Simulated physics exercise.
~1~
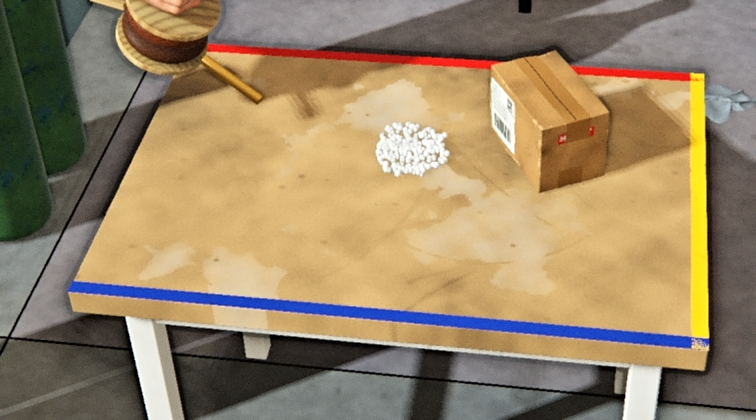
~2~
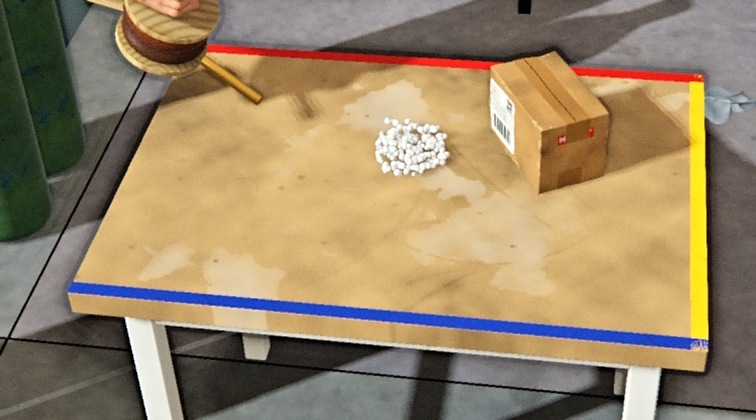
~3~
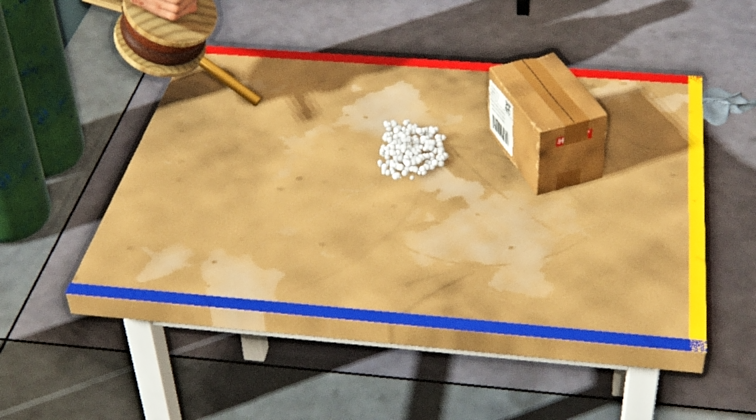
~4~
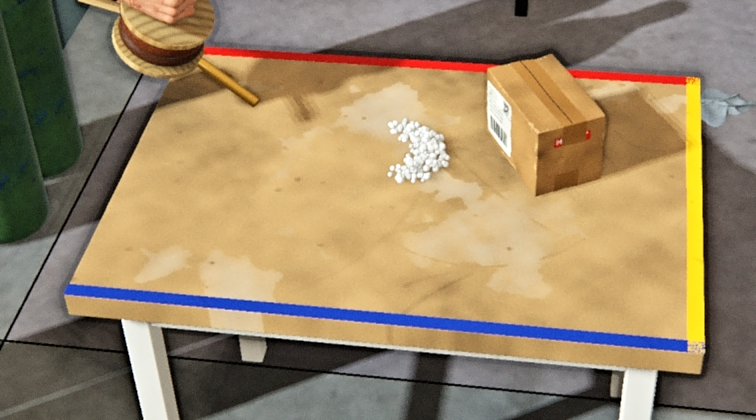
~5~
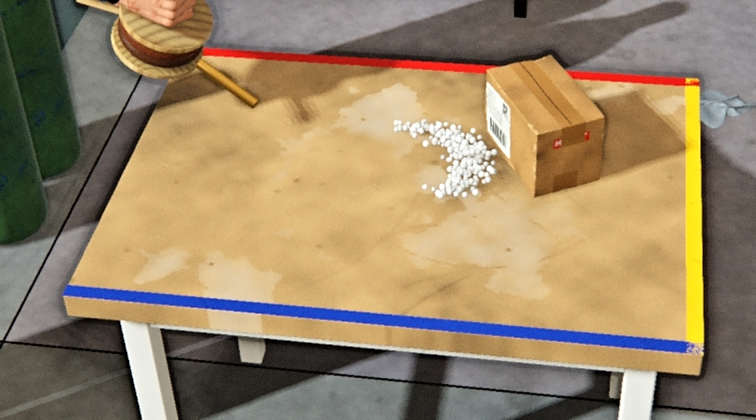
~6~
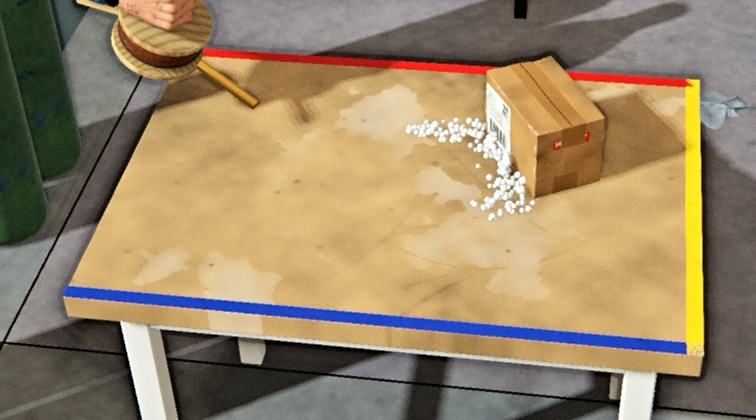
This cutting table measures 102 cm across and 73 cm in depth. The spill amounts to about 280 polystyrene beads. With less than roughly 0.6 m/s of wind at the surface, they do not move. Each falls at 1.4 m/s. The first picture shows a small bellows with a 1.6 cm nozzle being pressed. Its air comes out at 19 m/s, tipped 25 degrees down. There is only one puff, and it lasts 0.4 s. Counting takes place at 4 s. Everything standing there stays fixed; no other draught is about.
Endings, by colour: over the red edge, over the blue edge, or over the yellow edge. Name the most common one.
The largest share ends at yellow.
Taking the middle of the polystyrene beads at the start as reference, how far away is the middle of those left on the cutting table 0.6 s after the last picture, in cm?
It works out to close to 20 cm.
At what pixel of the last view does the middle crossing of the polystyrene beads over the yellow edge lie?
Median crossing, approx. (702, 269).
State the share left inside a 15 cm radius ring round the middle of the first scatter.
Roughly 4 in a hundred.
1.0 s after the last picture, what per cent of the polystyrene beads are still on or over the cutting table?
Roughly 60 per cent.
Then, 0.6 s after the last picture, 0 % are over the red edge, 35 % over the yellow edge and 0 % over the blue edge; the middle of those left on the top is near (508, 156); 35 % are gone or lie where they will stay.
Then, 1.0 s after the last picture, 0 % are over the red edge, 35 % over the yellow edge and 0 % over the blue edge; the middle of those left on the top is near (508, 156); 94 % are gone or lie where they will stay.
Then, 2.0 s after the last picture, 0 % are over the red edge, 35 % over the yellow edge and 0 % over the blue edge; the middle of those left on the top is near (508, 156); 100 % are gone or lie where they will stay.
Then, 3.8 s after the last picture, at the end, 0 % are over the red edge, 35 % over the yellow edge and 0 % over the blue edge; the middle of those left on the top is near (508, 156).
